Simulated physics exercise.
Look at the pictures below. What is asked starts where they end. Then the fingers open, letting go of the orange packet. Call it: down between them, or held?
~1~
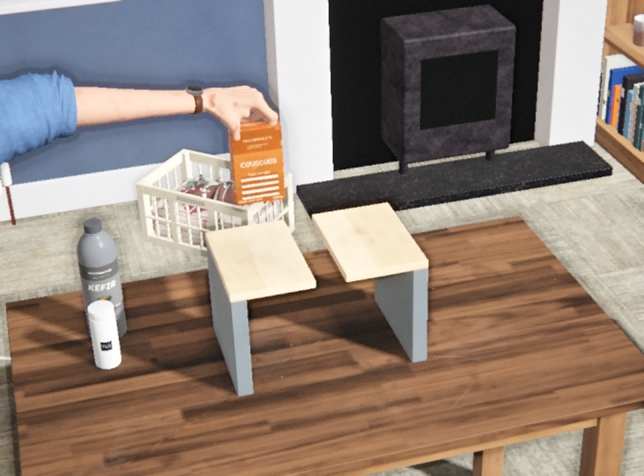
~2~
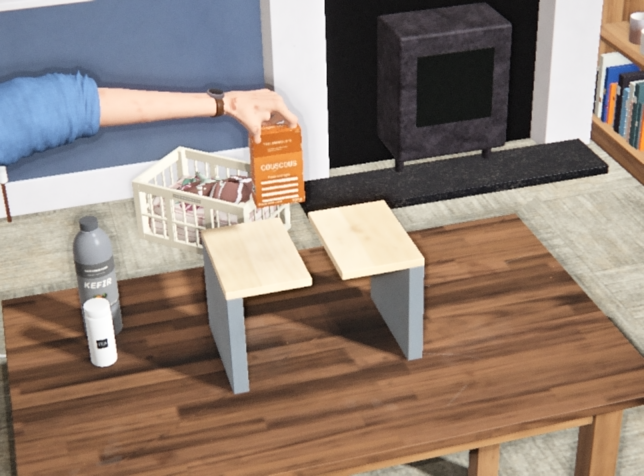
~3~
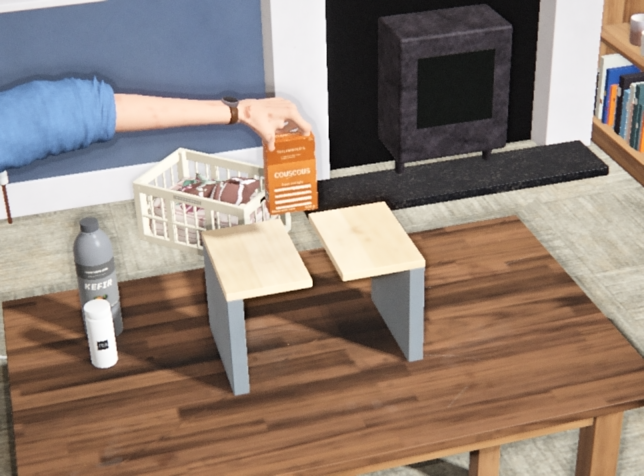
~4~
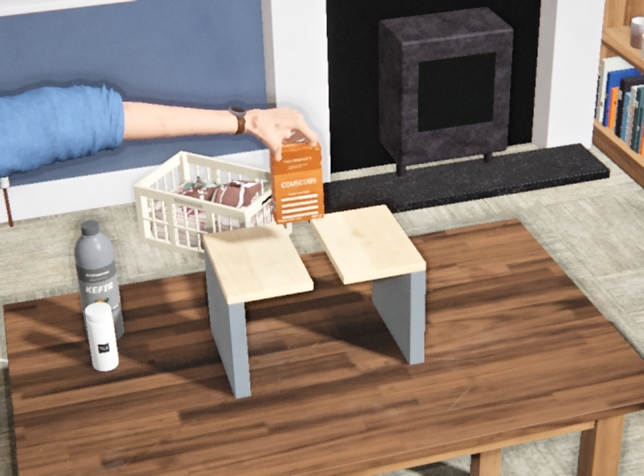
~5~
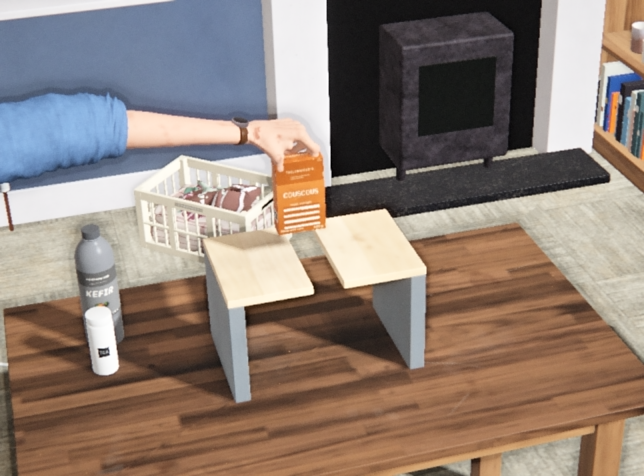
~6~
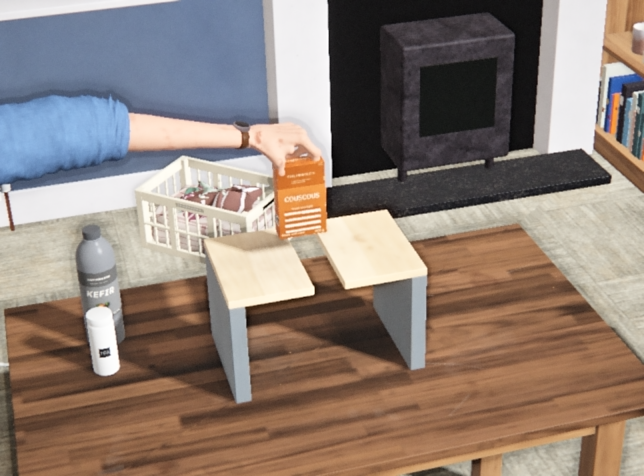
Held.
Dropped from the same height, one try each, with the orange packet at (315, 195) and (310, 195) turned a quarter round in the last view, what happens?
The first time it does not get through, and the second time it makes it through.
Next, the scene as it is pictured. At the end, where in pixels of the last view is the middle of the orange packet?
Around (345, 227).
Then, 0.20 s past the last view, orange packet displaced a little near (301, 220).
Then, 0.40 s past the last view, orange packet rocked 41° from its first pose near (320, 225).
Finally, down or leaning hard on the stand or table, orange packet; the other 2 still in place. Final places as the last picture's camera would see them, orange packet near (344, 227). The packet is caught.
